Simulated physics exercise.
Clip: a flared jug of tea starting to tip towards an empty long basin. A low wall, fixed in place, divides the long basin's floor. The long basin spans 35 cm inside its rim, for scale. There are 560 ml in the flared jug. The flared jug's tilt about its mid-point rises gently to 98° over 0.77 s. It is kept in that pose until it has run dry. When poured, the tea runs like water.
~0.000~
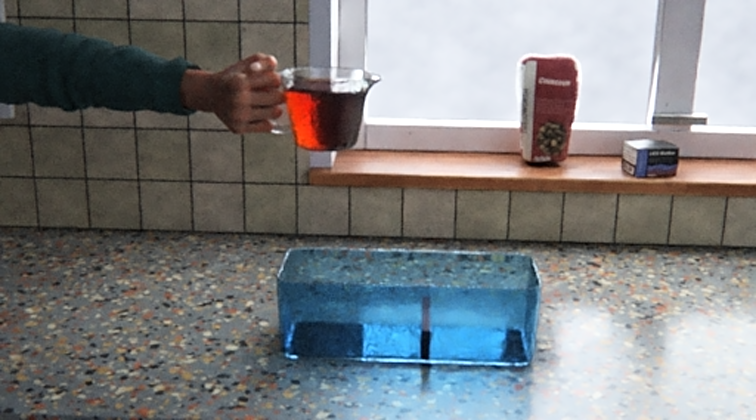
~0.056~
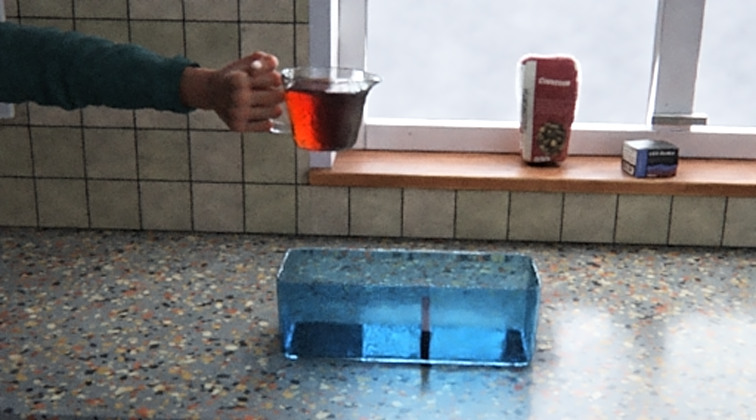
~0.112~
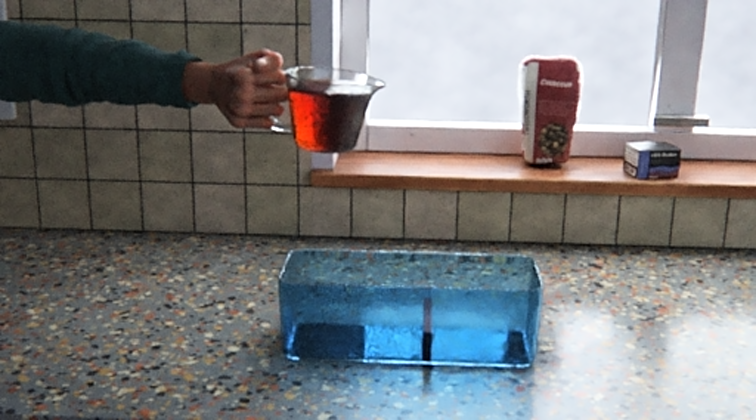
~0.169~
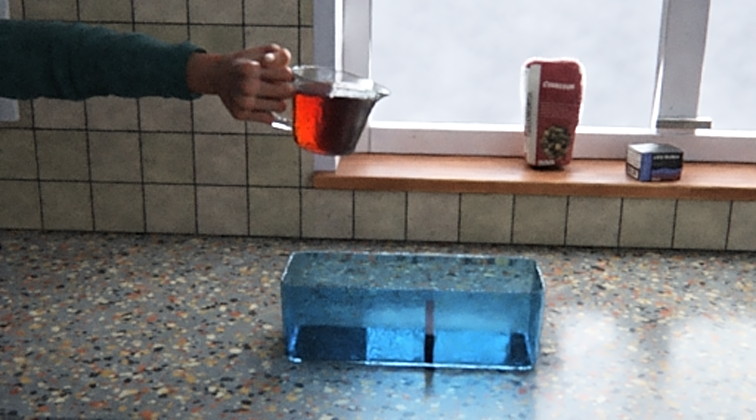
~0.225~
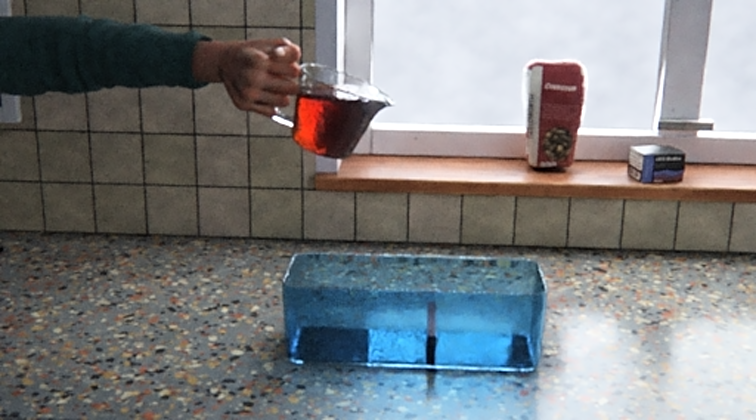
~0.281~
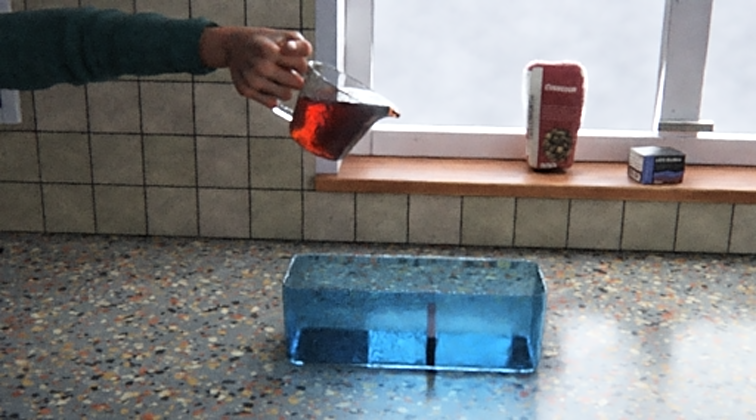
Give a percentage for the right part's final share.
My figure is 56 %.
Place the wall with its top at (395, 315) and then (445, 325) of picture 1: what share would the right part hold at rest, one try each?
Roughly 90 per cent, then 25 per cent.
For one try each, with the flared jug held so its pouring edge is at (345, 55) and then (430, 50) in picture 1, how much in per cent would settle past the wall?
5 and 85 %.
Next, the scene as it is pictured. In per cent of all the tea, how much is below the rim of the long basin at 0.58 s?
The basin holds roughly 16 in a hundred parts at that moment.
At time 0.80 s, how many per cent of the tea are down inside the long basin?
74 per cent or thereabouts.
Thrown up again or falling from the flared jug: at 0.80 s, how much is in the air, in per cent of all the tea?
It comes to some 20 percent of the total.
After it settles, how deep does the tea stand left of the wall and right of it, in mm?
About 10 mm left, about 18 mm right.
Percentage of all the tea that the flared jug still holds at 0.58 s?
I reckon about 44 in a hundred is still held.
After 0.58 s the tilt is 84° and 44 per cent is still to pour, 2 is left of the wall and 14 right of it.
After 0.80 s the tilt is 98° and 7 per cent is still to pour, 21 is left of the wall and 52 right of it.
After 1.02 s the tilt is 98° and 0 per cent is still to pour, 40 is left of the wall and 56 right of it.
After 1.27 s the tilt is 98° and 0 per cent is still to pour, 41 is left of the wall and 56 right of it.
In the end 41 per cent lies left of the wall, 56 right of it and 3 outside.
